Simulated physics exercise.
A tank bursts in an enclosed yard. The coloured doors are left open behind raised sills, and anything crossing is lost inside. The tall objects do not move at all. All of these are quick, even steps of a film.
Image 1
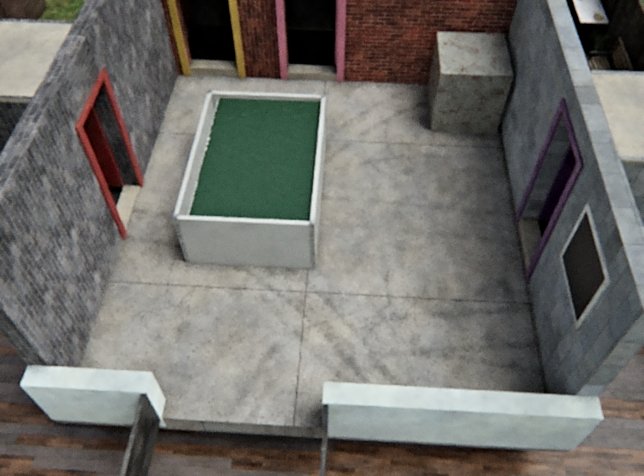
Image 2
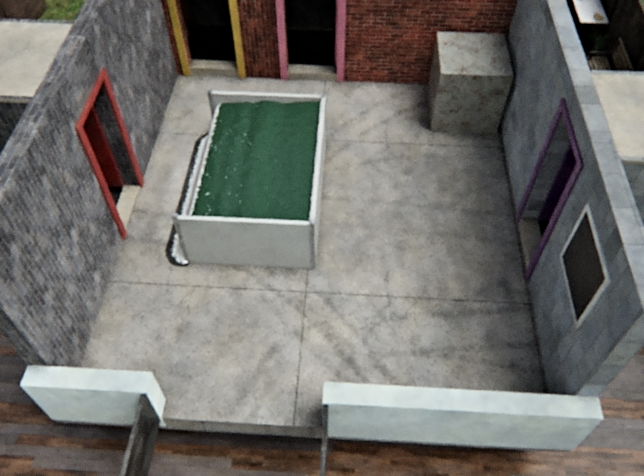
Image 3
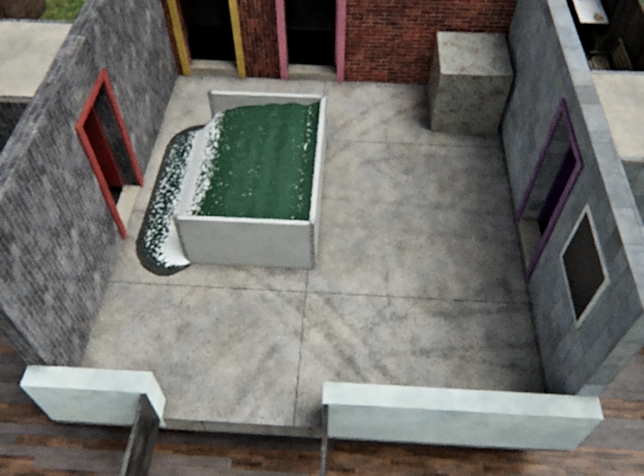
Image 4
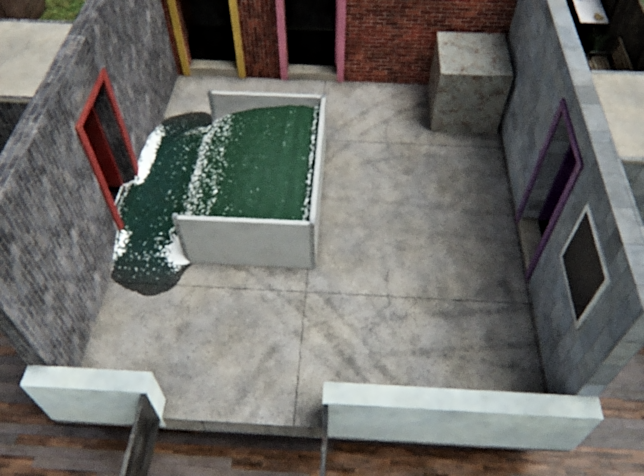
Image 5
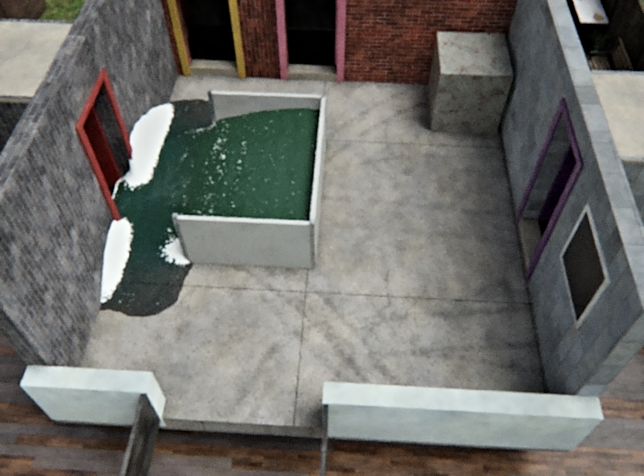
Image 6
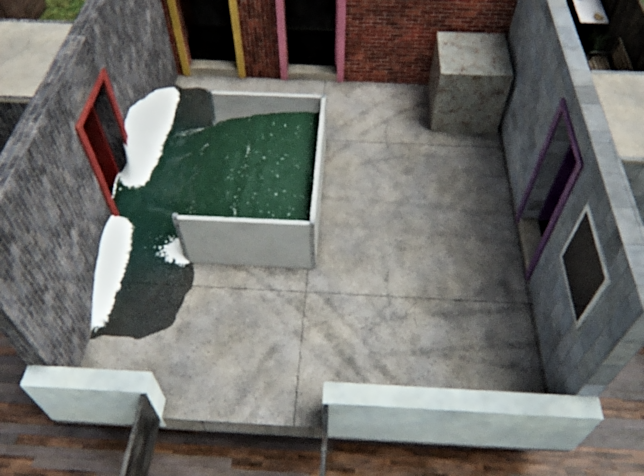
Green water in an open white tank starts out still, then slips over the tank's left side as that wall gives way. It pours out in a foaming sheet across the grey yard floor to the red-framed doorway, then spreads both ways along the left wall, edged with white foam, as the tank's level drops.
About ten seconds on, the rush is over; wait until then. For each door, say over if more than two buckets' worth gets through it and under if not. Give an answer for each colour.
At the end, pink door: Not too much gets in there; yellow door: Too much gets in there; purple door: Not too much gets in there; red door: Too much gets in there.
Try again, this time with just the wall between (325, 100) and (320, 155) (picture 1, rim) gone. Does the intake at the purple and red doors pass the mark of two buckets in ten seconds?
Purple exceeds the limit, red exceeds the limit.
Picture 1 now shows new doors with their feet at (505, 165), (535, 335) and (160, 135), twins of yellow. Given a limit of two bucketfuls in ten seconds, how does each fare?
In order: Falls short, falls short, exceeds it.
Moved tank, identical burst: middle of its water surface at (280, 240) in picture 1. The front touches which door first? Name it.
Note: The one in red.
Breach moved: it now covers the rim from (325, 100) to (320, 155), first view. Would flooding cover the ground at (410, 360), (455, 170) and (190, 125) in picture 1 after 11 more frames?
In the order you gave them, I get still bare, drenched, still bare.
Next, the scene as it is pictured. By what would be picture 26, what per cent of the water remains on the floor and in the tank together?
The share not yet gone is roughly 66 percent.
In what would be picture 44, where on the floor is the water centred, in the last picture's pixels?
Around (291, 203).
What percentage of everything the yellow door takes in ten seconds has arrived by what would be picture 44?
I make it 100 per cent.
A moment on, water covers 25 % of the floor; the pink door not reached, the yellow door under two buckets in, the purple door not reached, the red door far over two buckets in.
Next, water covers 35 % of the floor; the pink door wet at the sill, nothing in, the yellow door far over two buckets in, the purple door not reached, the red door far over two buckets in.
Then, water covers 65 % of the floor; the pink door wet at the sill, nothing in, the yellow door far over two buckets in, the purple door not reached, the red door far over two buckets in.
Later, water covers 90 % of the floor; the pink door wet at the sill, nothing in, the yellow door far over two buckets in, the purple door wet at the sill, nothing in, the red door far over two buckets in.
In the end, water covers 95 % of the floor; the pink door wet at the sill, nothing in, the yellow door far over two buckets in, the purple door wet at the sill, nothing in, the red door far over two buckets in.
